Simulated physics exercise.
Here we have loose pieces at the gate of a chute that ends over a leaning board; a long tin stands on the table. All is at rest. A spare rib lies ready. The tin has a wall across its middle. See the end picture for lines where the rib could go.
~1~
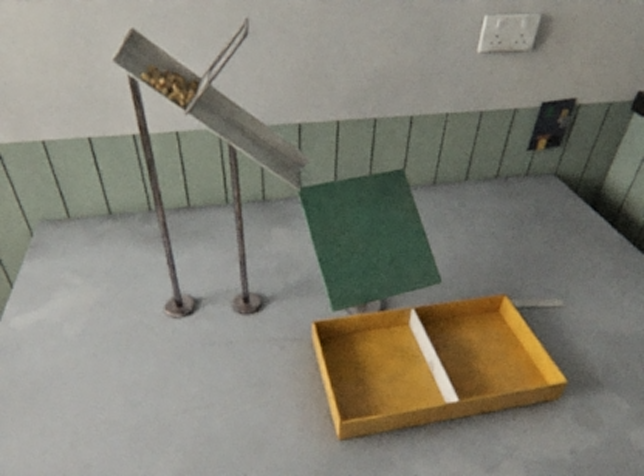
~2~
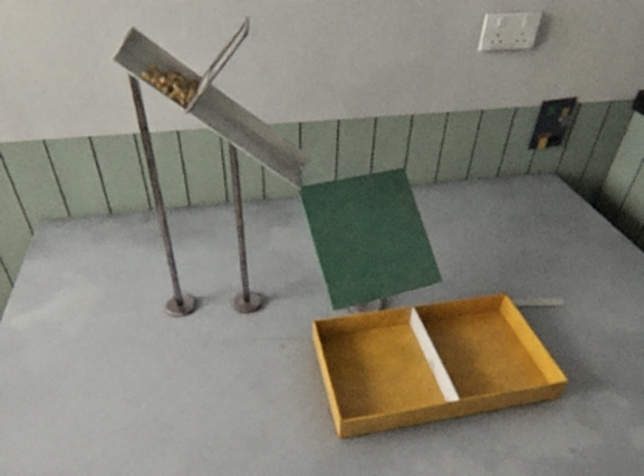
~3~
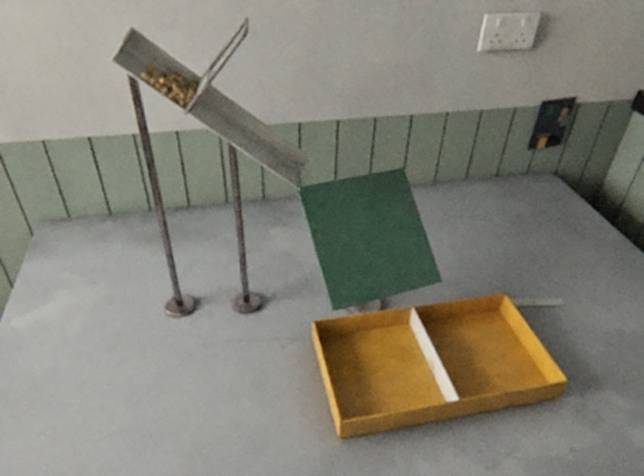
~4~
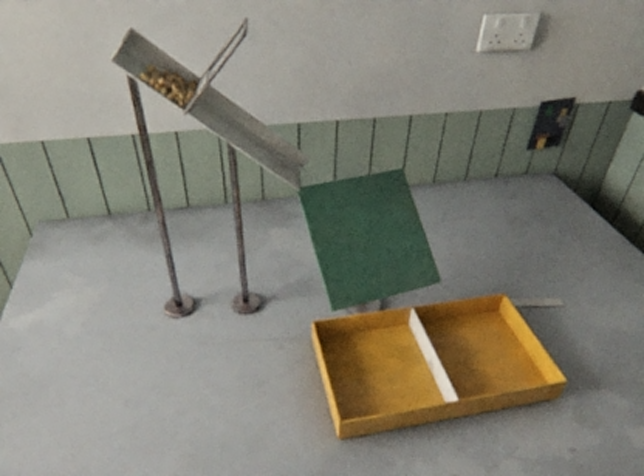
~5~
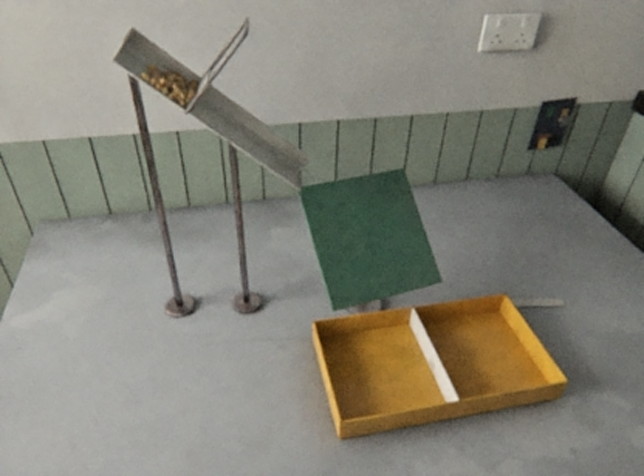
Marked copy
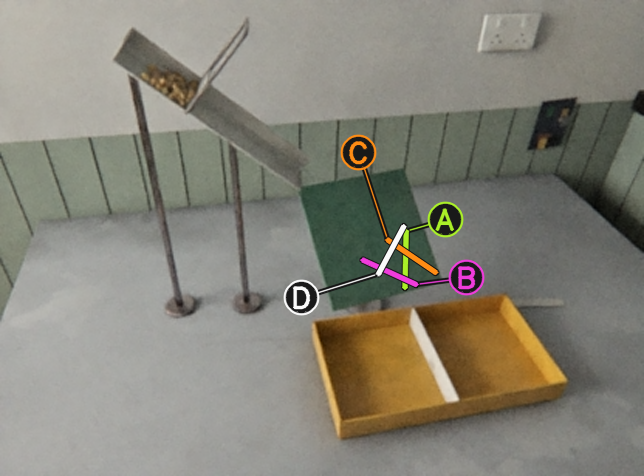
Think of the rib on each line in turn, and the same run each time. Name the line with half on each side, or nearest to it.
Line C.
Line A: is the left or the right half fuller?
The left half.
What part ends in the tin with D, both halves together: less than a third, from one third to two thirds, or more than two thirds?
More than two thirds.
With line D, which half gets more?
The left half.
On the marked copy, line A from (406, 231) to (405, 287); line B from (362, 260) to (415, 284); line C from (387, 239) to (435, 272); line D from (403, 226) to (378, 273).
With A, of what is caught, almost all in the left half, just a few in the right.
With B, of what is caught, about a tenth in the left half, almost all in the right.
With C, of what is caught, roughly a third in the left half, roughly two thirds in the right.
With D, of what is caught, almost all in the left half, just a few in the right.
